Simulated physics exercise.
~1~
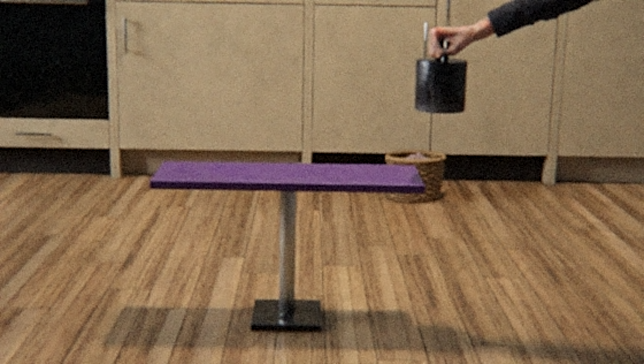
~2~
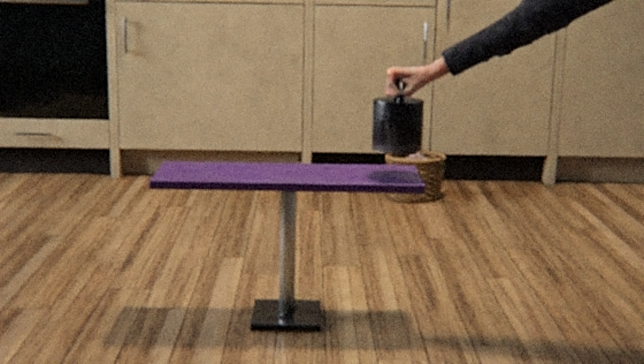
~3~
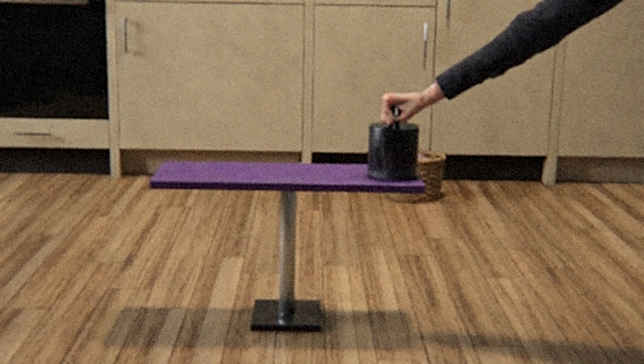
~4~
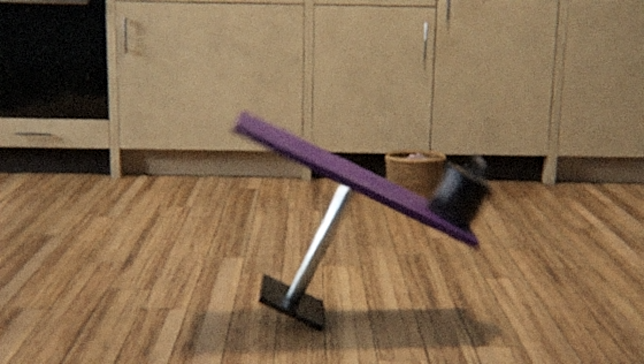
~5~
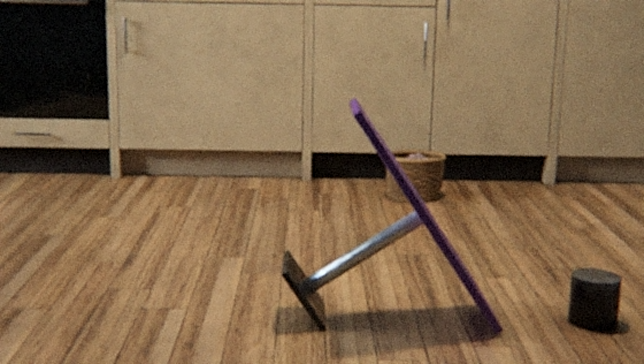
The clip shows a hand lowering a dark cylinder onto the right end of a purple-topped stand with a small base. Once the hand lets go, the stand tips over to the right, and the cylinder slides off and ends up on the wooden floor beside it.
